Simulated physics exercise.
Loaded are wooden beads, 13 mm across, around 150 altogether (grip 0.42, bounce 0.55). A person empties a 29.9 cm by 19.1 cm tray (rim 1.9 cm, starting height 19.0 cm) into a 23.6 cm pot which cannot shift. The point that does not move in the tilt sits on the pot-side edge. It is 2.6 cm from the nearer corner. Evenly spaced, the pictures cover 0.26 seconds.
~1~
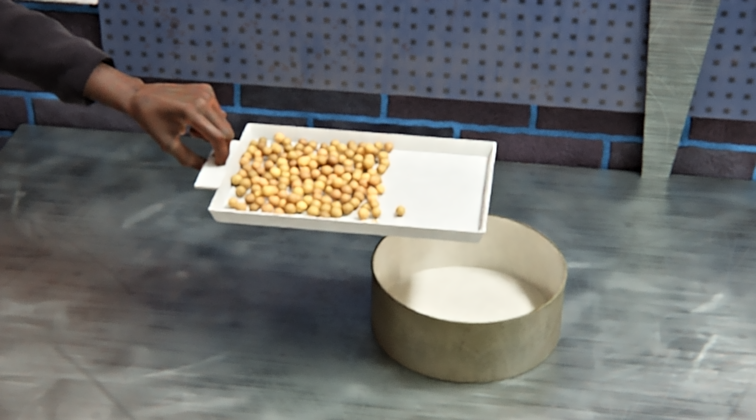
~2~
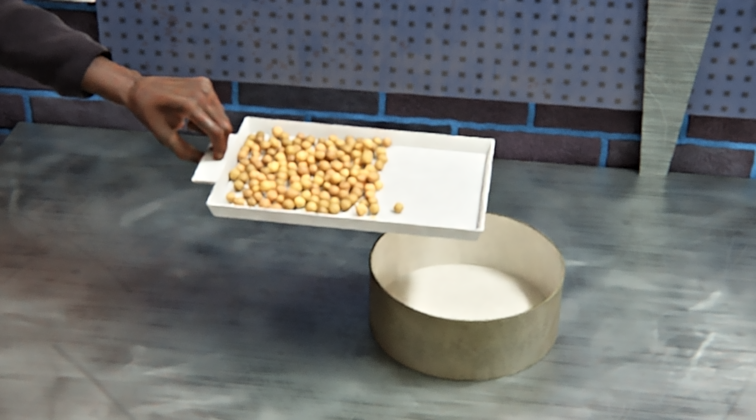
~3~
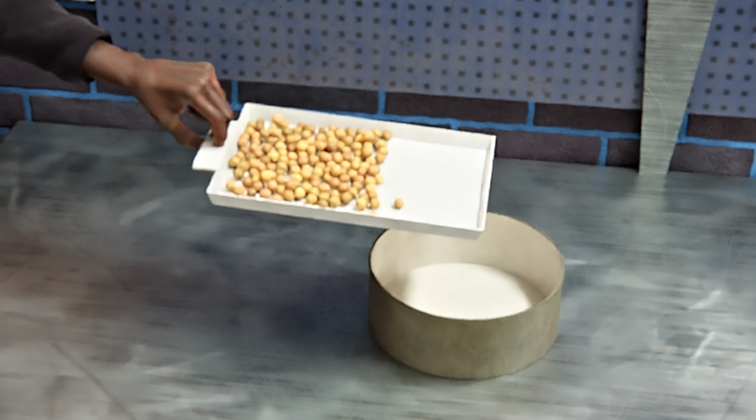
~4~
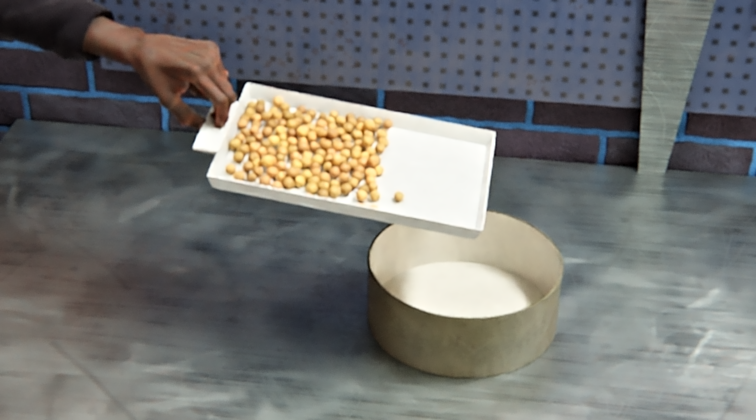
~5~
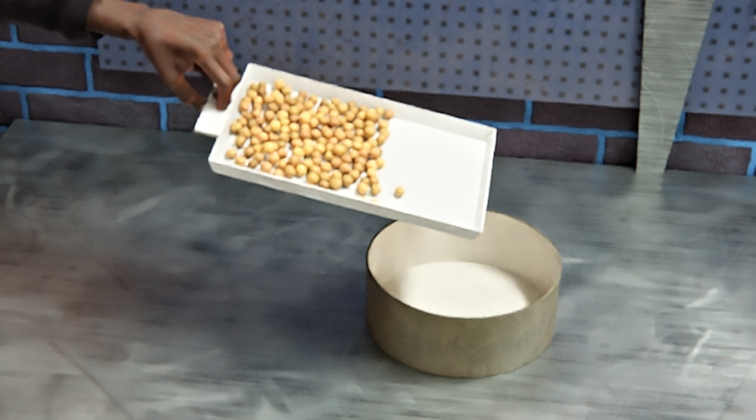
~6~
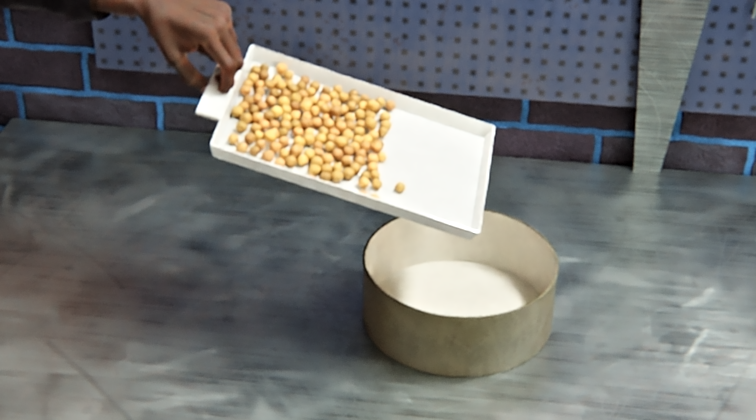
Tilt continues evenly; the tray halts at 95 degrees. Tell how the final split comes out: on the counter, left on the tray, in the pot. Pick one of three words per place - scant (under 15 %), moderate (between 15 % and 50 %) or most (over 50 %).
My call is counter: Most, tray: Scant, pot: Moderate.
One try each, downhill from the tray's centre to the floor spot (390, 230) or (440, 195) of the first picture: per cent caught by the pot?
The share comes to roughly 5 in a hundred, then roughly 65 in a hundred.
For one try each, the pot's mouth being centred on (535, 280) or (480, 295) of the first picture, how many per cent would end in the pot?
About 75 percent the first time and about 90 percent the second.
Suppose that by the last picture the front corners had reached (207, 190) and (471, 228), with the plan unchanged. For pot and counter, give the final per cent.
You'd end with pot at 0 and counter at 100.
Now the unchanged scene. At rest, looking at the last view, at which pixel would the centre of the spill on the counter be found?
I'd put it near (595, 410).
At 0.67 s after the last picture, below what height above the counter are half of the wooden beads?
Some 14 cm.
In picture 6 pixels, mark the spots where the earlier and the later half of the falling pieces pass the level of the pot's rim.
Roughly (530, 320) to begin with, later roughly (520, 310).
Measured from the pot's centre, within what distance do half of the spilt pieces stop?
About 24 cm from the centre.
Then, 0.40 s after the last picture, tilt 55 degrees; the tray holds 90 %, the pot 0 %.
Then, 0.67 s after the last picture, tilt 80 degrees; the tray holds 35 %, the pot 5 %.
Then, 1.05 s after the last picture, tilt 95 degrees; the tray holds 0 %, the pot 30 %.
In the end, counter 70 %, tray 0 %, pot 30 %.
